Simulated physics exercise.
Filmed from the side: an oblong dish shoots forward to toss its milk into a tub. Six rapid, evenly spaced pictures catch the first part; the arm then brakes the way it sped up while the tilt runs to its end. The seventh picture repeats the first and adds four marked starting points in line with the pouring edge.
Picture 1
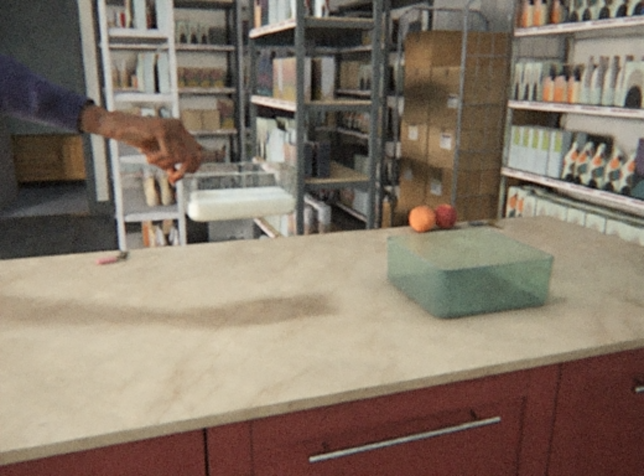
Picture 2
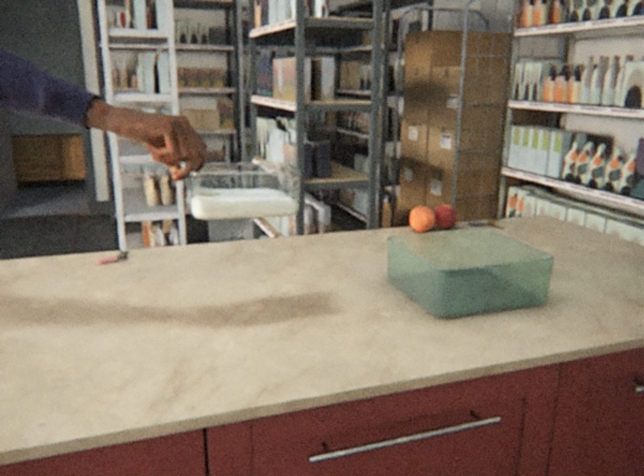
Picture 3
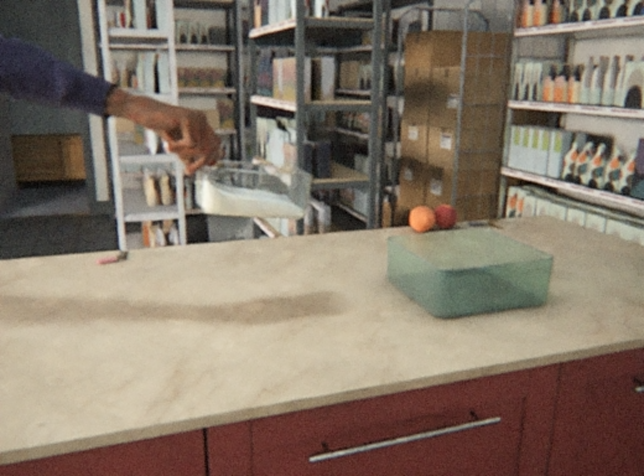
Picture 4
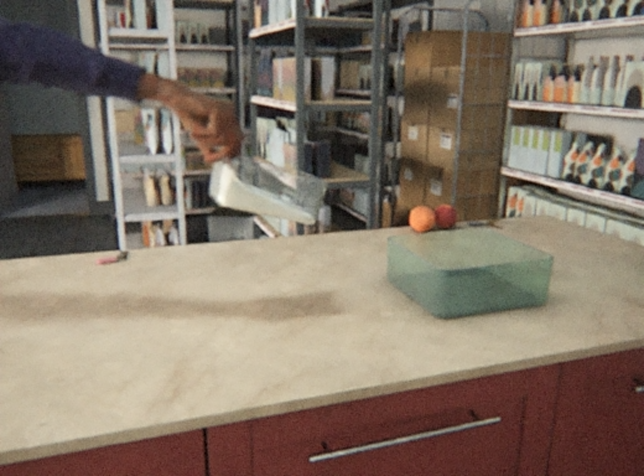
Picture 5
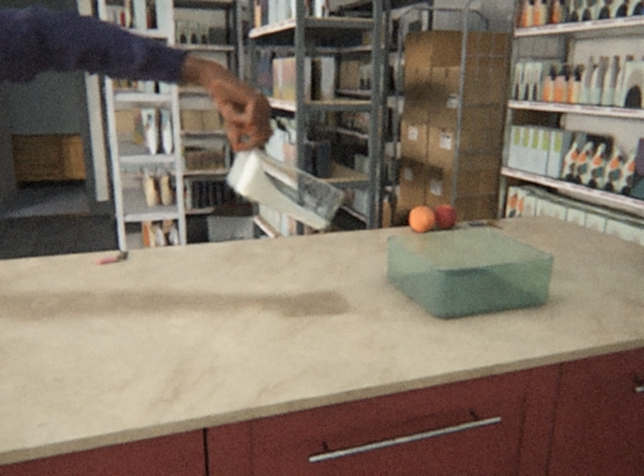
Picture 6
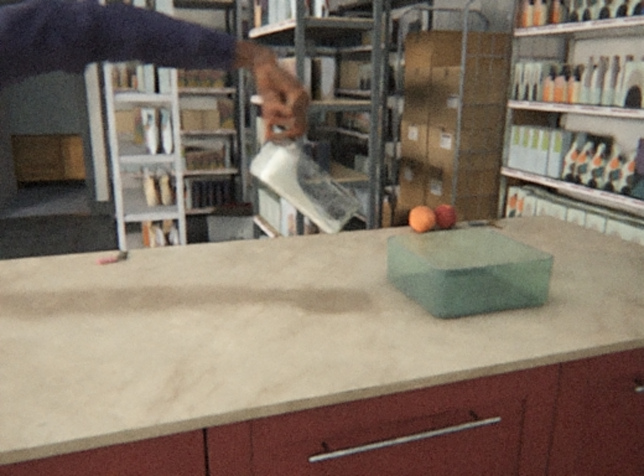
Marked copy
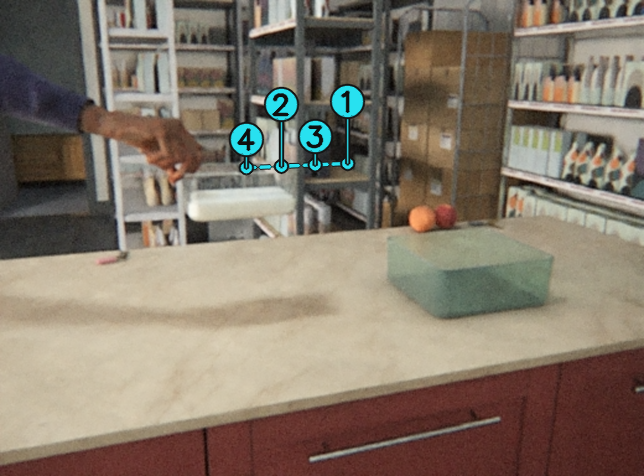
A hand moving a clear oblong dish of milk rightward above a pale counter, tilting it steeply near a greenish glass tub.
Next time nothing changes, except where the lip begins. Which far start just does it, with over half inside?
Place 3.
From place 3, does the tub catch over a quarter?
Yes, clearly.
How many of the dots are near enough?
Two of the four.
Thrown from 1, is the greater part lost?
No, not at all.
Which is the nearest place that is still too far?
That would be 2.
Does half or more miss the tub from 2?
Yes, that goes wrong.
On the marked copy, 1 at (347, 163); 2 at (281, 166); 3 at (315, 164); 4 at (246, 167).
Choosing 1, about 93 % lands in the tub, 3 % falls short and 4 % goes beside or beyond.
Choosing 2, about 32 % lands in the tub, 61 % falls short and 6 % goes beside or beyond.
Choosing 3, about 68 % lands in the tub, 22 % falls short and 10 % goes beside or beyond.
Choosing 4, about 15 % lands in the tub, 81 % falls short and 4 % goes beside or beyond.
